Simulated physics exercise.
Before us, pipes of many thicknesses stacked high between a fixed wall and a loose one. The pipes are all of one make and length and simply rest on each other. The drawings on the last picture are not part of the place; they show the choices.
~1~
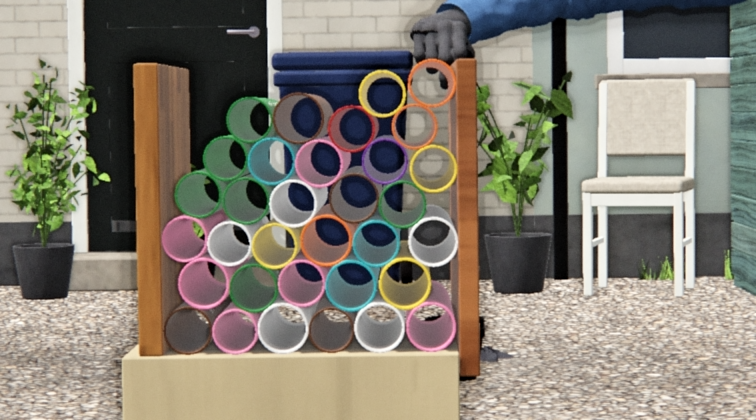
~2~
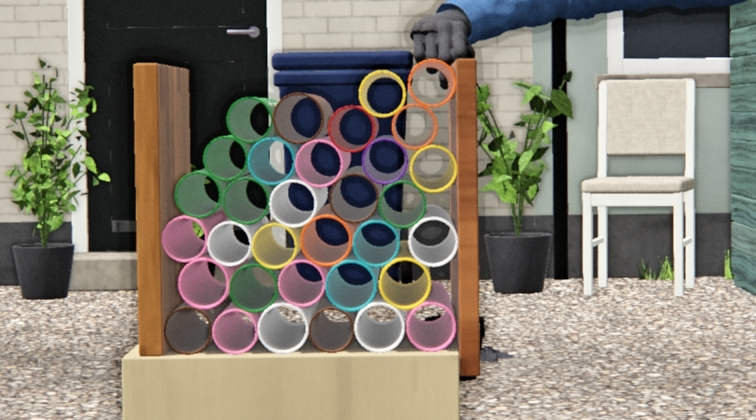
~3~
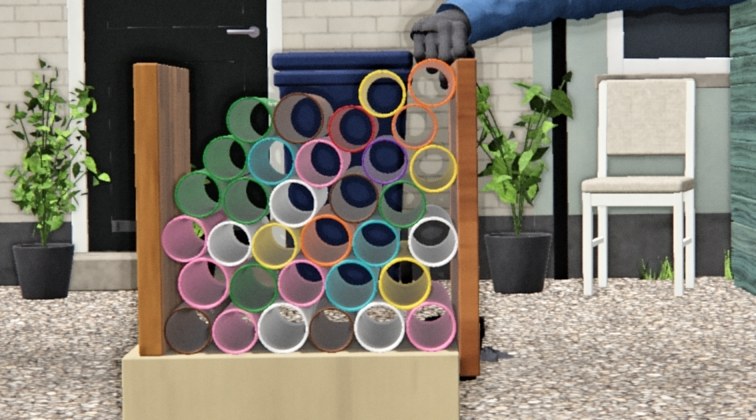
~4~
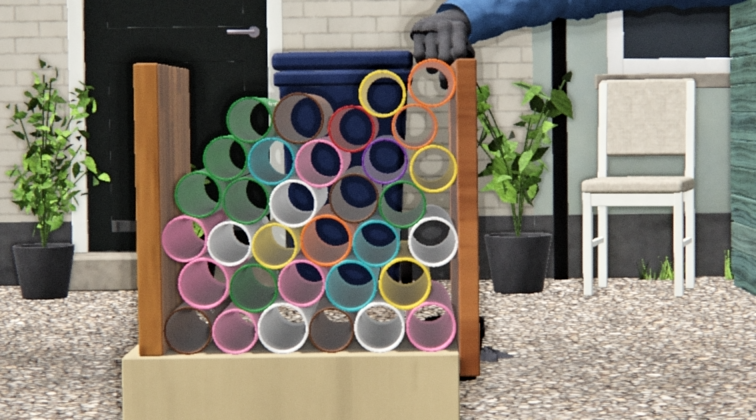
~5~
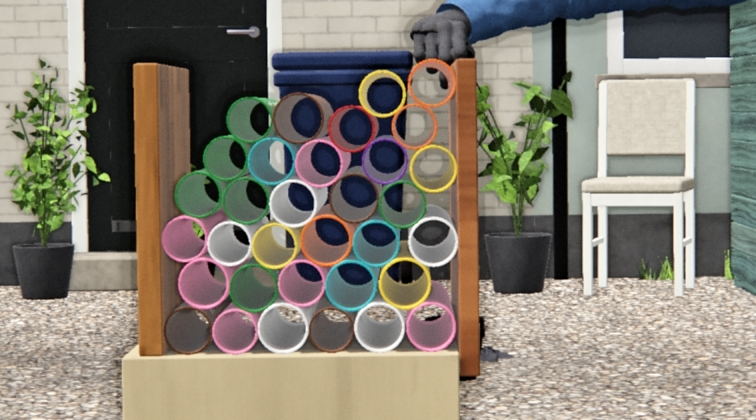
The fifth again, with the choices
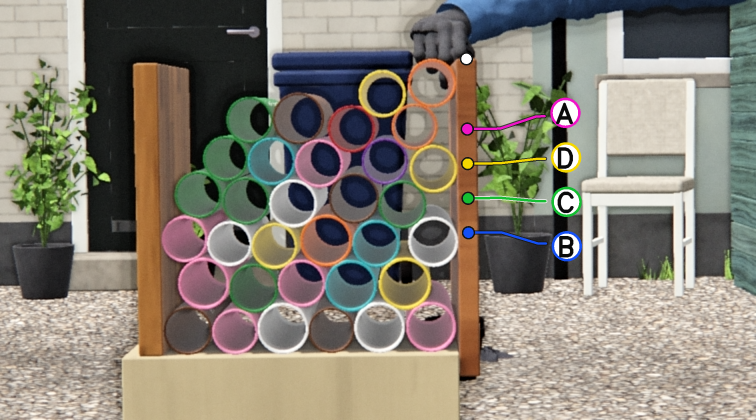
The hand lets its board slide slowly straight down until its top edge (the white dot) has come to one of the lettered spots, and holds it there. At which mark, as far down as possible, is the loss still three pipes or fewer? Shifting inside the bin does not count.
Stop at C.
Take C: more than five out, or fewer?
Fewer than five.
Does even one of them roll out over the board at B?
Yes, at B.
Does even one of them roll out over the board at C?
At C: Yes.
On the marked copy, A at (468, 129); B at (469, 233); C at (468, 198); D at (468, 164); the white dot at (467, 59).
With C. Early on, top of the board (457, 125).
Further on, top of the board (458, 197).
At the end, top of the board (458, 198), one out over the board.
As for the rest, A none out over the board; B four out over the board; D one out over the board.
